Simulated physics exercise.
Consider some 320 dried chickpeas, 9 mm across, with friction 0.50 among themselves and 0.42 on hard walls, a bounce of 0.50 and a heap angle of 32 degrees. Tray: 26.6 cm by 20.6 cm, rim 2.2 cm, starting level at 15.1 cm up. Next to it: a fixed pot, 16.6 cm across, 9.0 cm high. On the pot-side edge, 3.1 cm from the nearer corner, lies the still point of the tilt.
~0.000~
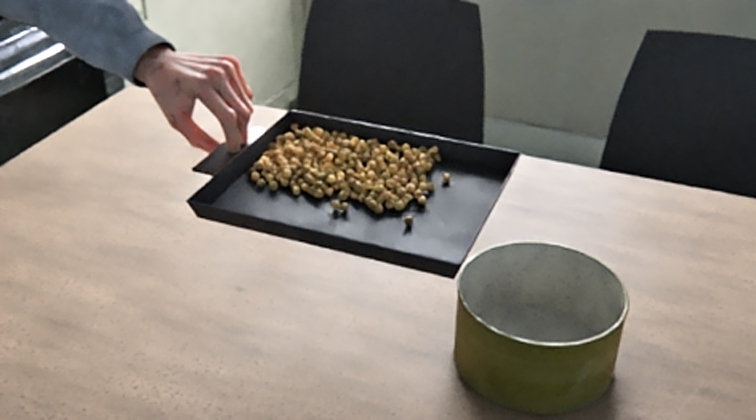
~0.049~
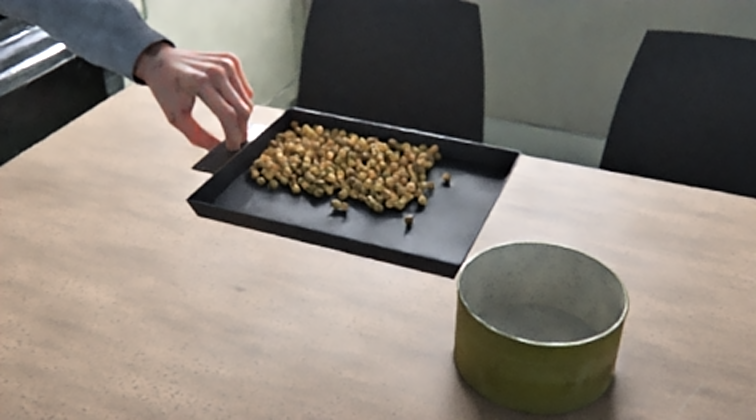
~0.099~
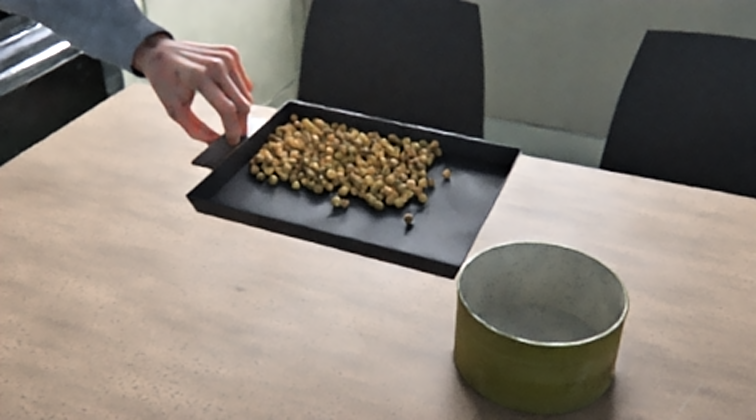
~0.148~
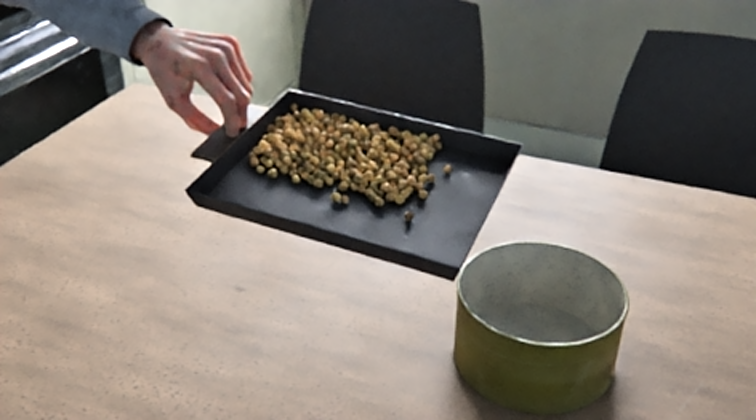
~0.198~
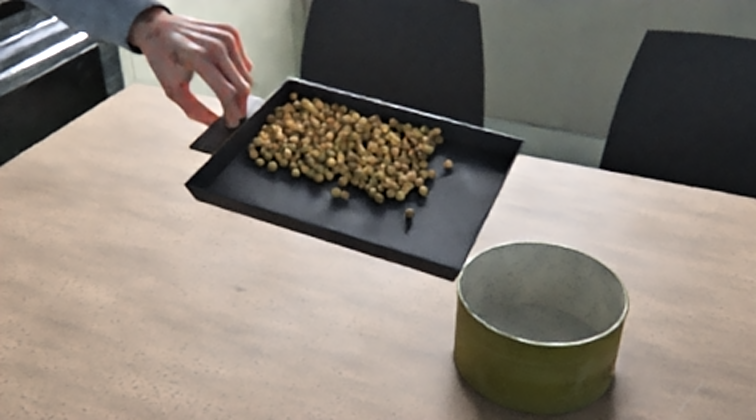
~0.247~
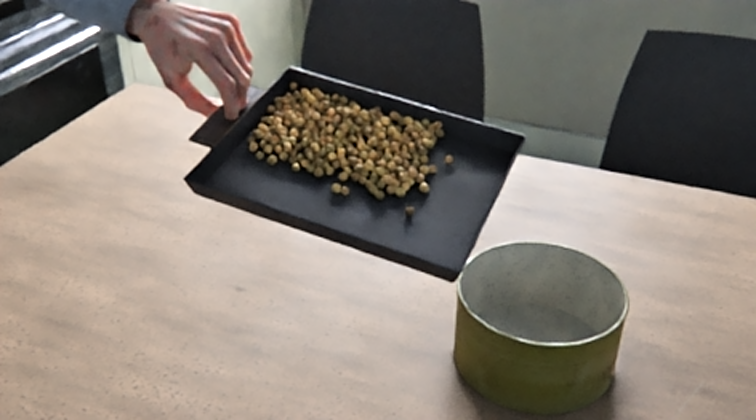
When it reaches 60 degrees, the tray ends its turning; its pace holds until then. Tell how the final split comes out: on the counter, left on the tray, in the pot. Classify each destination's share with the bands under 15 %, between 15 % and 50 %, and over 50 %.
Counter: Between 15 % and 50 %; left on the tray: Over 50 %; pot: Under 15 %.
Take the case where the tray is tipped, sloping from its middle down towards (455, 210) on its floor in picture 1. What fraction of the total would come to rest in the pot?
Roughly 5 per cent.
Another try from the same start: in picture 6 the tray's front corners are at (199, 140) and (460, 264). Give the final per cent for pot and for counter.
Pot: 25, counter: 10.
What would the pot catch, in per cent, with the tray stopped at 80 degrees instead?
It would be near 0 per cent.
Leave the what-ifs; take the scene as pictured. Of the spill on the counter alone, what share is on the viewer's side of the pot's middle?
Near 100 in a hundred.
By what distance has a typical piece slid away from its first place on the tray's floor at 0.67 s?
Roughly 5 cm.
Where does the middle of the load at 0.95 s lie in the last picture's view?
Around (422, 218).
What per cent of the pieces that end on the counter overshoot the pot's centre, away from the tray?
Around 30 in a hundred.
Then, at 0.67 s, tilt 34 degrees; the tray holds 100 %, the pot 0 %.
Then, at 0.95 s, tilt 50 degrees; the tray holds 95 %, the pot 0 %.
After 1.33 s, tilt 60 degrees; the tray holds 80 %, the pot 0 %.
In the end, at 2.2 s, counter 20 %, tray 80 %, pot 0 %.
